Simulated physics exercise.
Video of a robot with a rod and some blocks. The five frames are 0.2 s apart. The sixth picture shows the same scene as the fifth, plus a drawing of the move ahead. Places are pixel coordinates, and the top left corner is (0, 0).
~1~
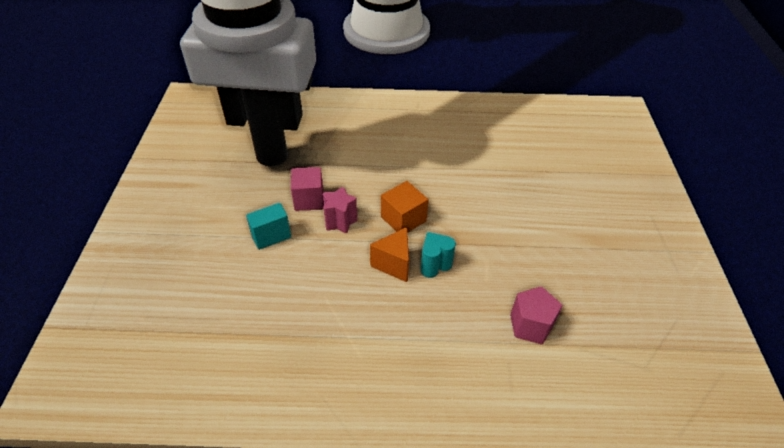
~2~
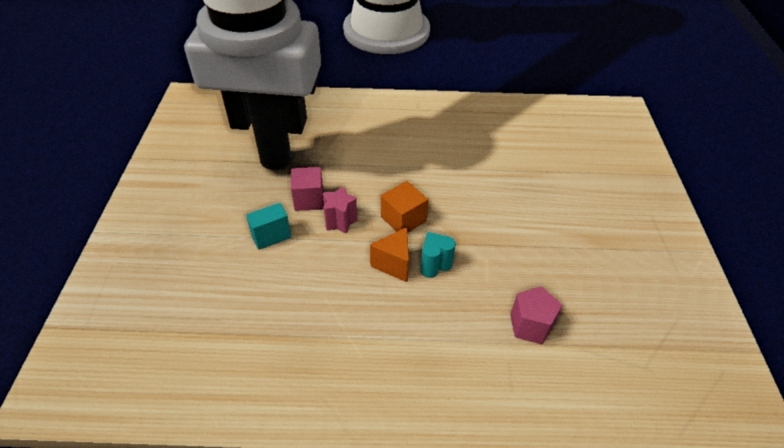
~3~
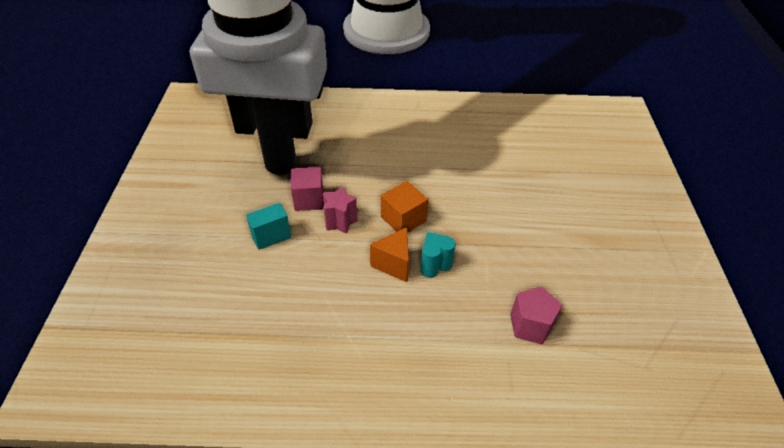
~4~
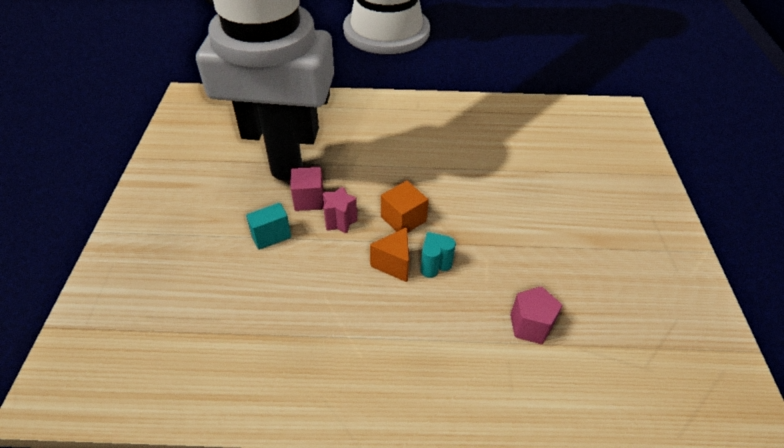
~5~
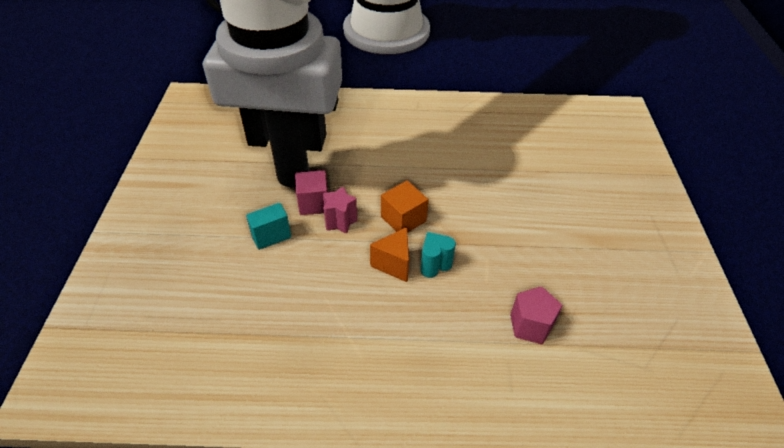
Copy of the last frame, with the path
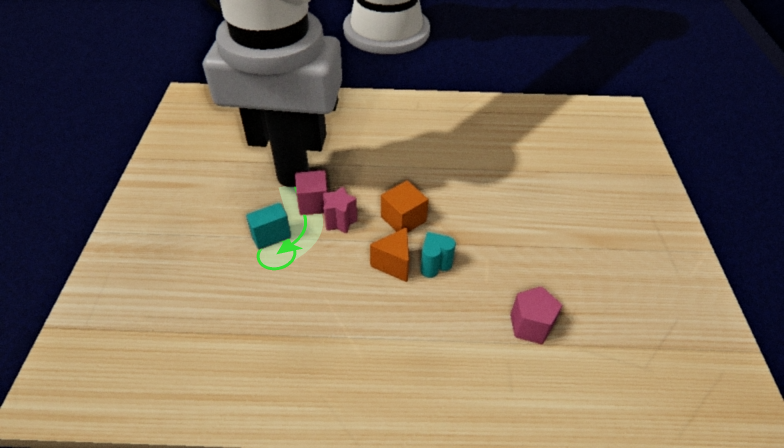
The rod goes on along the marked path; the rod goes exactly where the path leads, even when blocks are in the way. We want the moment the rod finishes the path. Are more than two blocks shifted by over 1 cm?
Going by the path, yes.
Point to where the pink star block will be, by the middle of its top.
I'd say the pink star block ends with its top centre at (366, 213).
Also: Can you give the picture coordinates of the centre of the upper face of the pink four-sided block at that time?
It will end up at (335, 209).
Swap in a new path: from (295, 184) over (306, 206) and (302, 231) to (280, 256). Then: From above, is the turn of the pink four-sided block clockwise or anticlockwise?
It is turned anticlockwise.
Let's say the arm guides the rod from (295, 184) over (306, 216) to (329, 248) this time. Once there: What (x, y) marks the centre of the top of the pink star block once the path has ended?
Its top middle will sit at (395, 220).
Drawn move, from (295, 184) over (302, 207) and (303, 233) to (277, 254).
The first path, step by step. One third of the way, rod at (301, 201); pink four-sided block at (328, 196), turned 50° anticlockwise; pink star block at (353, 209), turned 35° anticlockwise.
Two thirds of the way, rod at (302, 225); turquoise oblong block at (262, 218), turned 15° clockwise; pink four-sided block at (335, 209), turned 80° anticlockwise; pink star block at (366, 213), turned 60° anticlockwise.
At the end, rod at (275, 247); turquoise oblong block at (232, 229), turned 55° clockwise; pink four-sided block at (335, 209), turned 80° anticlockwise; pink star block at (366, 213), turned 60° anticlockwise.
